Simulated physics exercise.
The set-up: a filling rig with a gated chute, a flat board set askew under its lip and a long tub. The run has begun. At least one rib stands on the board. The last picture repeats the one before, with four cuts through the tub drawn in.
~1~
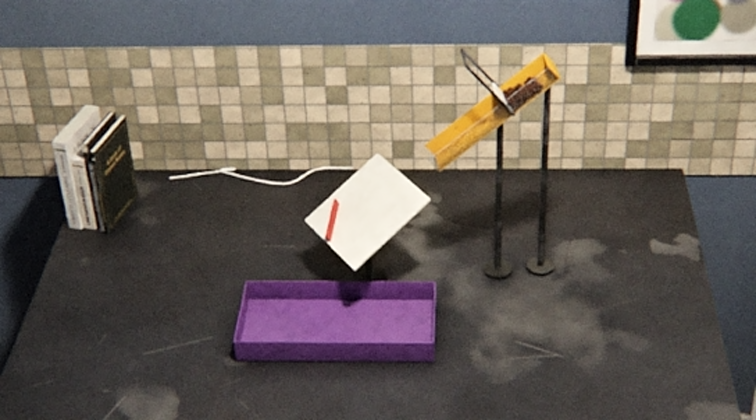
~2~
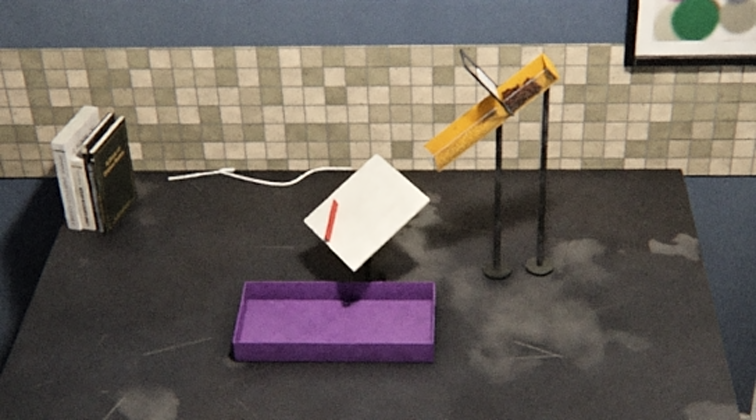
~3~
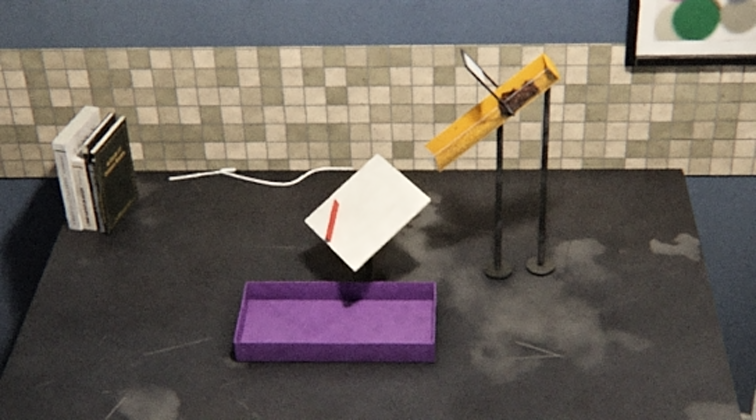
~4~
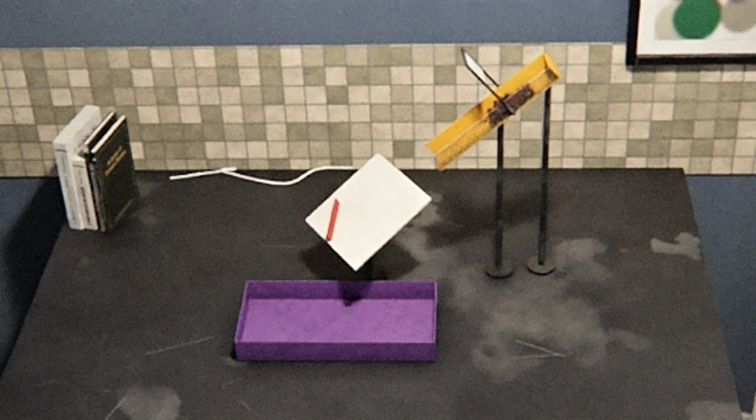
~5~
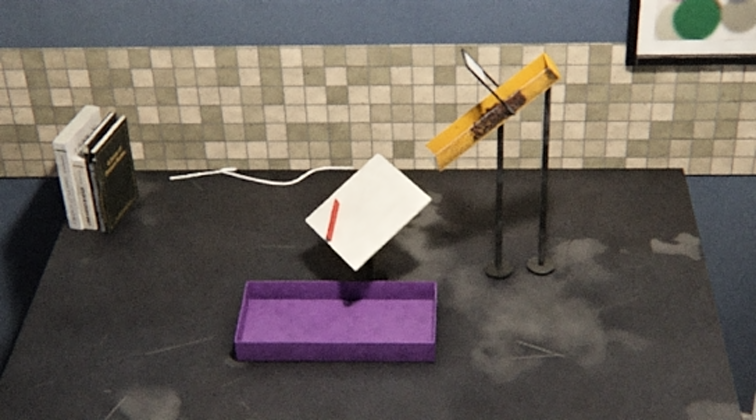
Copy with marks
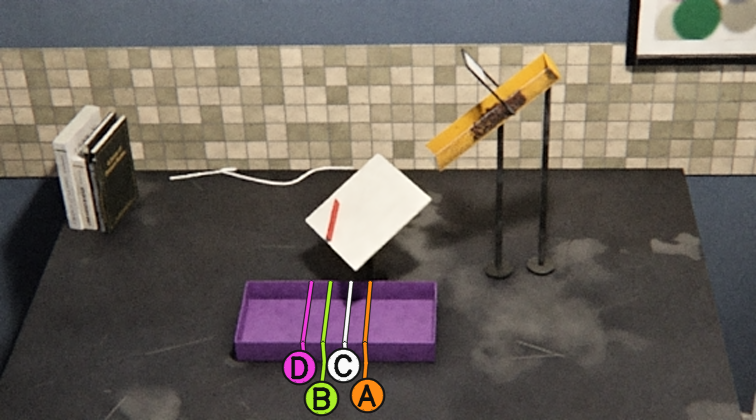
On a dark, scuffed tabletop, a yellow chute on two black stands slopes down to the left above a tilted white board with a red rib and an empty purple tub, as small dark berries slide partway down the chute.
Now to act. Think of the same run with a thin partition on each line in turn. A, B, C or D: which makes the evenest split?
D is best.
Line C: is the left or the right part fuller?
The left side.
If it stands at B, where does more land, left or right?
Left.
On the marked copy, line A crosses the front rim at (364, 342); line B crosses the front rim at (323, 342); line C crosses the front rim at (344, 342); line D crosses the front rim at (302, 342).
Choosing A, of what is caught, all on the left of the divider, none on the right.
Choosing B, of what is caught, nearly all on the left of the divider, a small part on the right.
Choosing C, of what is caught, nearly all on the left of the divider, a stray few on the right.
Choosing D, of what is caught, about half on the left of the divider, about half on the right.
